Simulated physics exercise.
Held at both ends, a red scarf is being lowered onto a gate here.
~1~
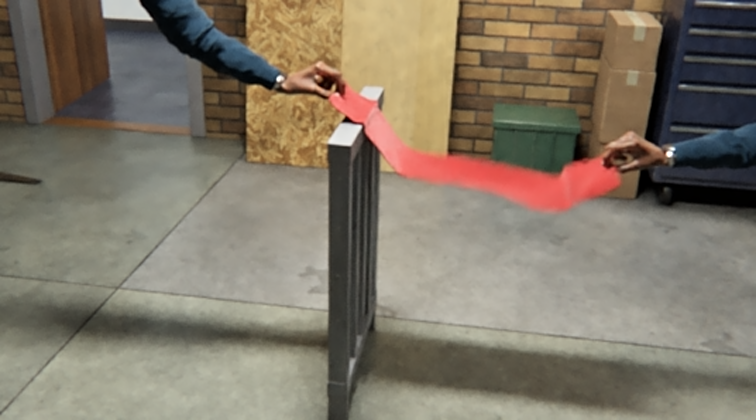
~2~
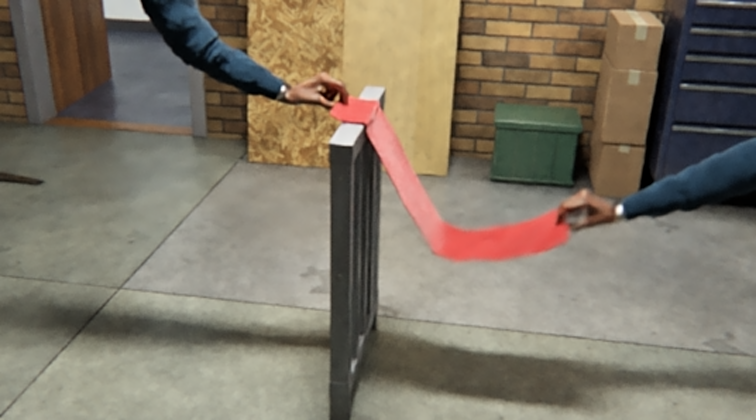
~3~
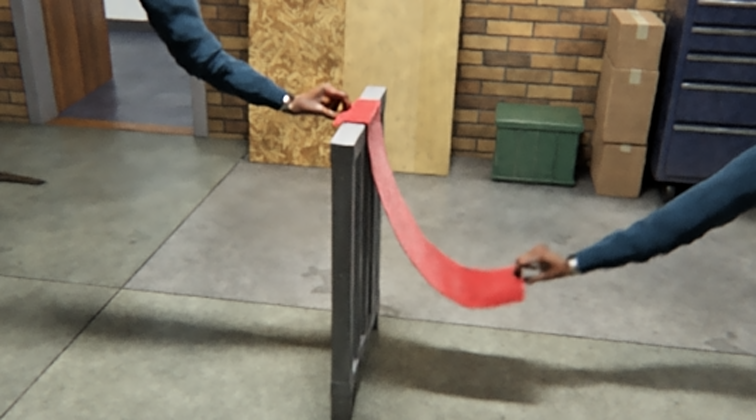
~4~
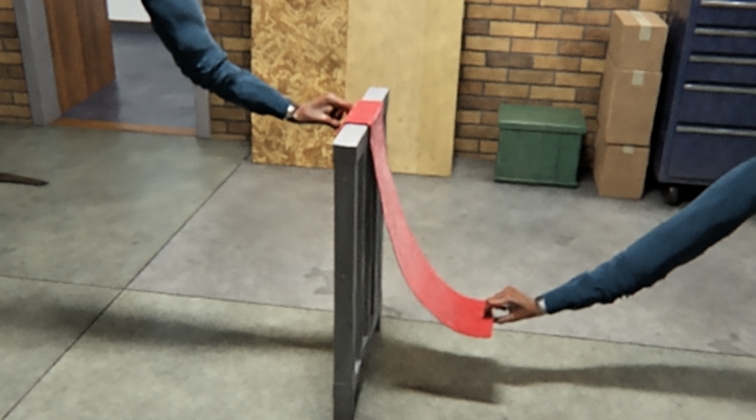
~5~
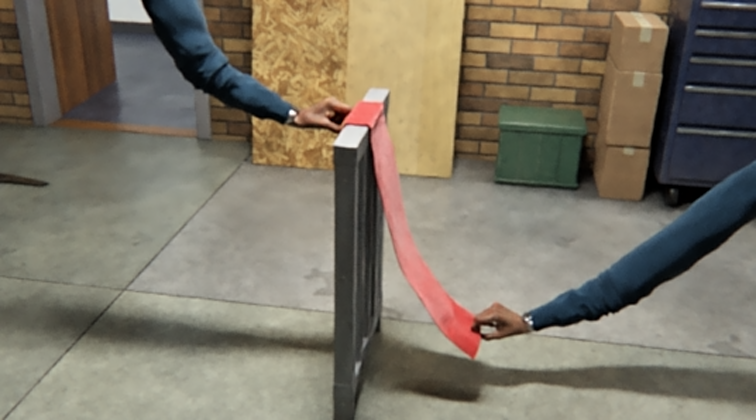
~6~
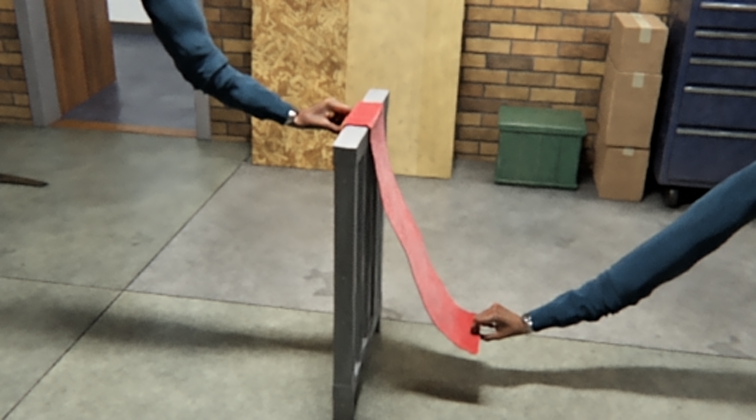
To begin with, two hands hold a red scarf stretched out to the right from the top of a dark gate. The right hand then sweeps down and in toward the gate while the left hand lowers slightly, laying the scarf over the top, and finally both are nearly still, with most of the cloth hanging on the right.
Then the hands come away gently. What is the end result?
In the end it falls to the right.
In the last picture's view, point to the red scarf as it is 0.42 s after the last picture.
(404, 343) or thereabouts.
Then, 0.22 s on from there, scarf sliding right.
Then, 0.42 s on from there, scarf clear of the top and falling near (405, 343).
Then, 0.62 s on from there, scarf in a heap on the floor near (401, 373).
In the end, scarf in a heap on the floor near (402, 374). The red scarf runs off to the right.
